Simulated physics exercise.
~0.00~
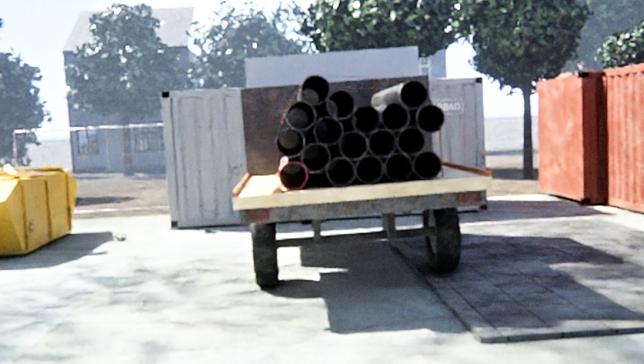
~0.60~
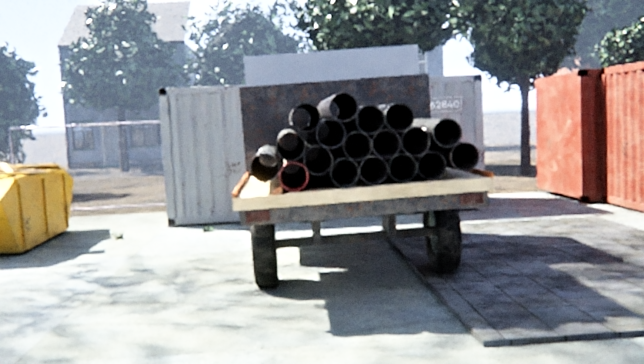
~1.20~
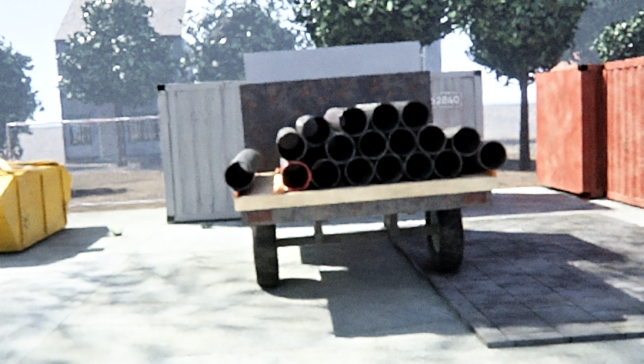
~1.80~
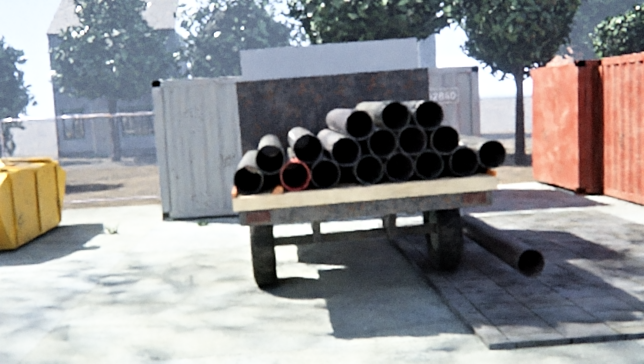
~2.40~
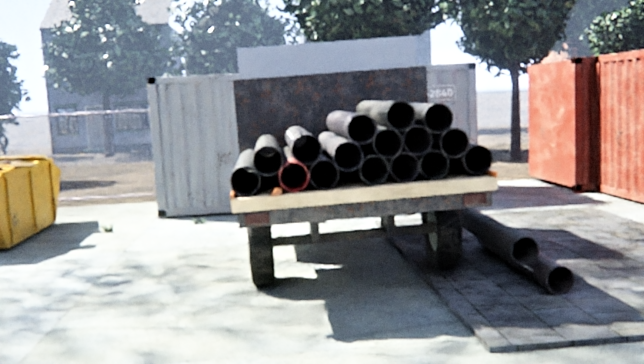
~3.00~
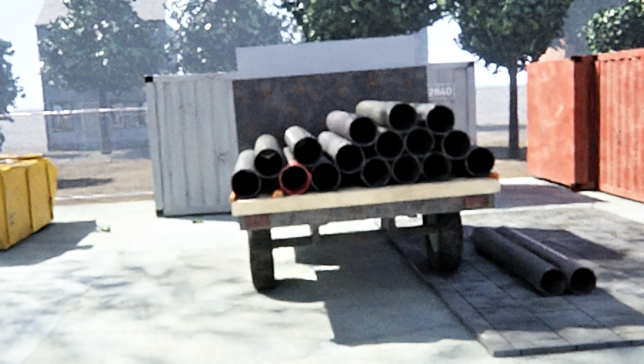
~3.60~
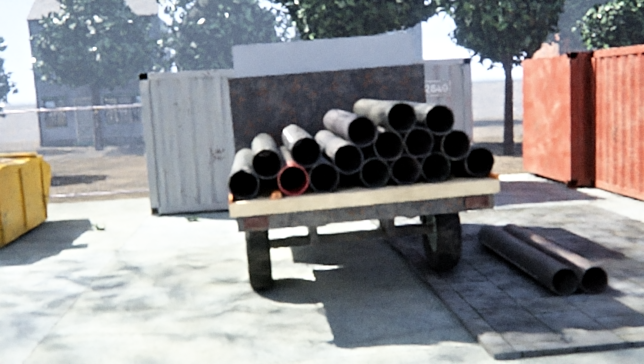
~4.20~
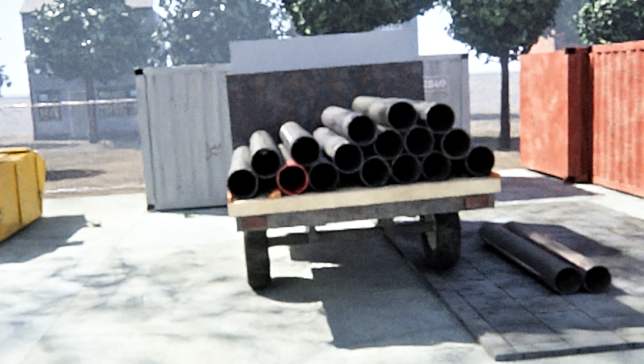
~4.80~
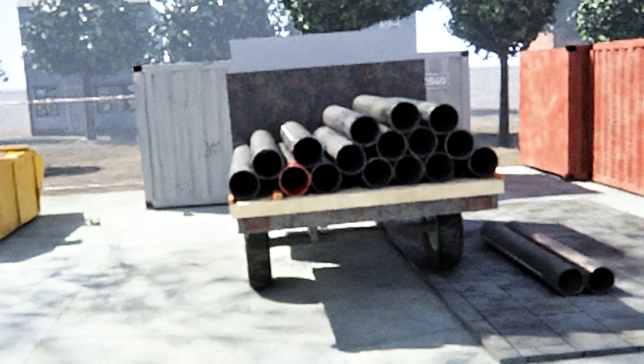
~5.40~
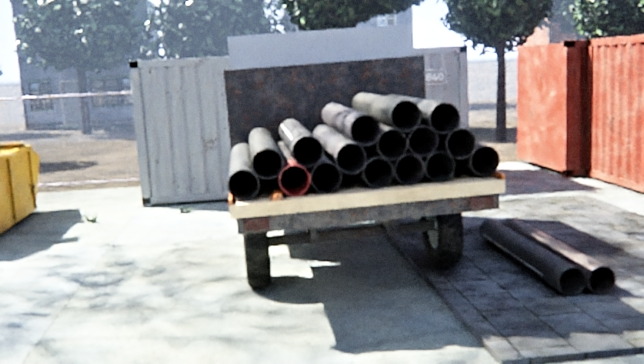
Stacked dark pipes slumping and spreading across a parked flatbed, two dropping off the right side to lie on the paving.
